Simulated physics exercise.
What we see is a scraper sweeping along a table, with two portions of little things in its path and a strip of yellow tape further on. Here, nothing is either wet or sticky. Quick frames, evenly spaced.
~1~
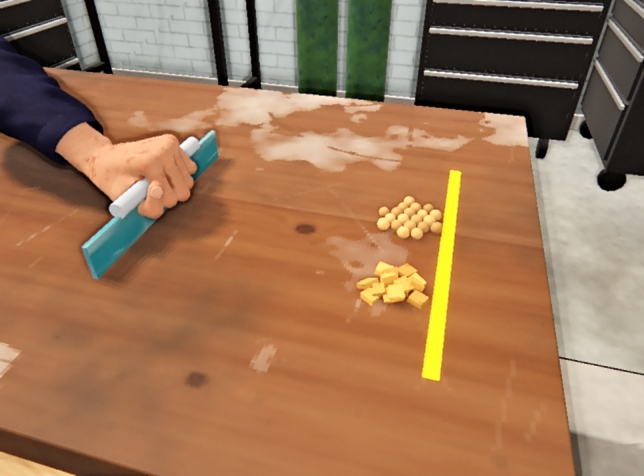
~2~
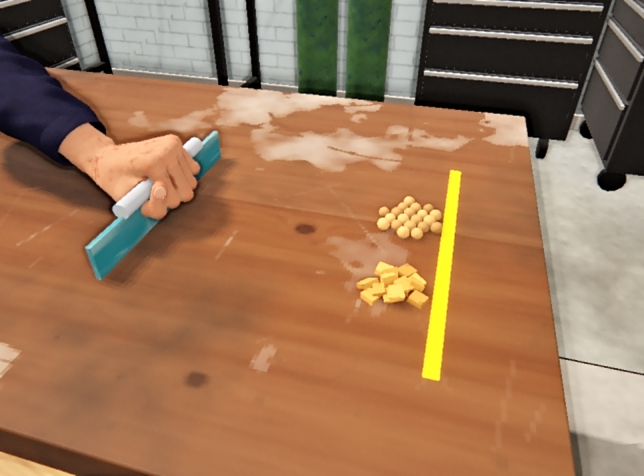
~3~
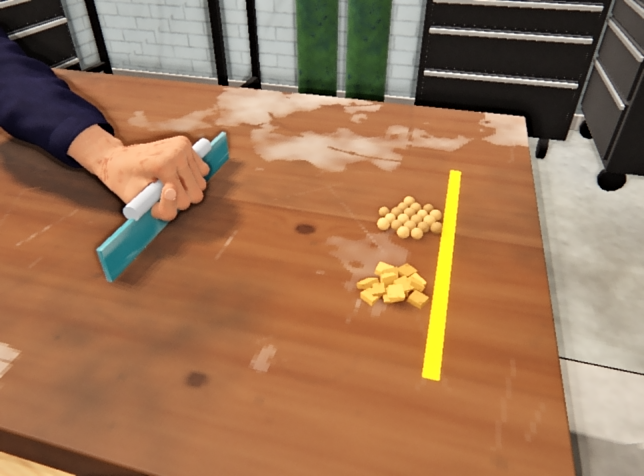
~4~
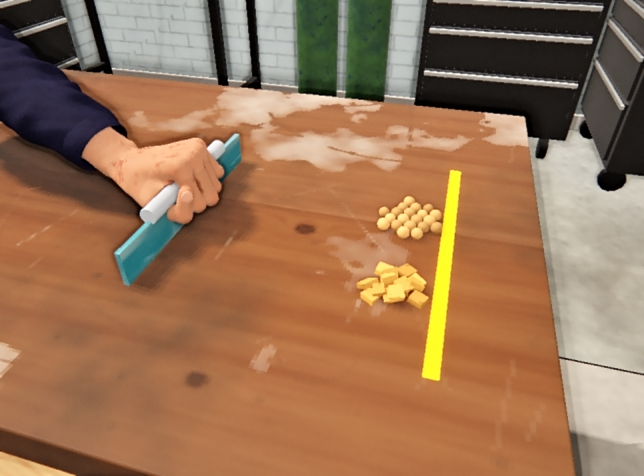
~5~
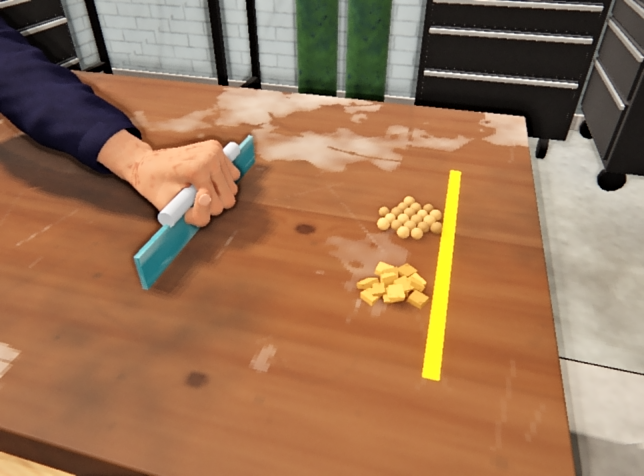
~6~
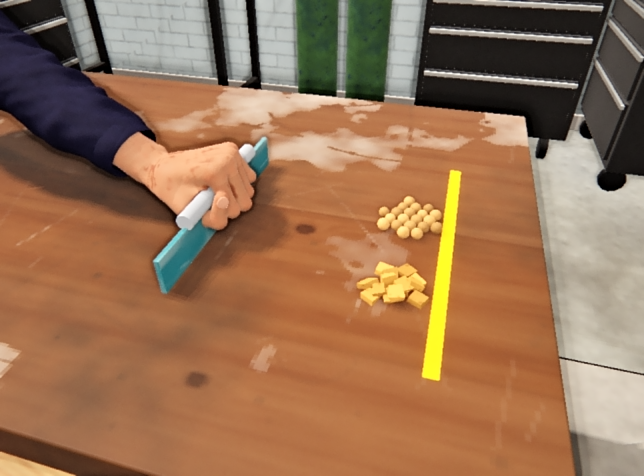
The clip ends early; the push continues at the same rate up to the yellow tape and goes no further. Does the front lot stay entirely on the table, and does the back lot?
Front lot - yes; back lot - no.
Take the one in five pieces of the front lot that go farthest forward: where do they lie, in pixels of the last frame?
(497, 308), give or take.
Then, 0.40 s past the last view, scraper still moving, near (341, 206); front lot all on the table, its front near (418, 299); back lot all on the table, its front near (437, 228).
Then, 0.81 s past the last view, scraper stopped at the yellow tape; front lot all on the table, its front near (498, 300); back lot all on the table, its front near (525, 235).
Then, 1.09 s past the last view, scraper stopped at the yellow tape; front lot all on the table, its front near (509, 310); back lot about half over the edge.
Finally, scraper stopped at the yellow tape; front lot all on the table, its front near (509, 310); back lot all over the edge.
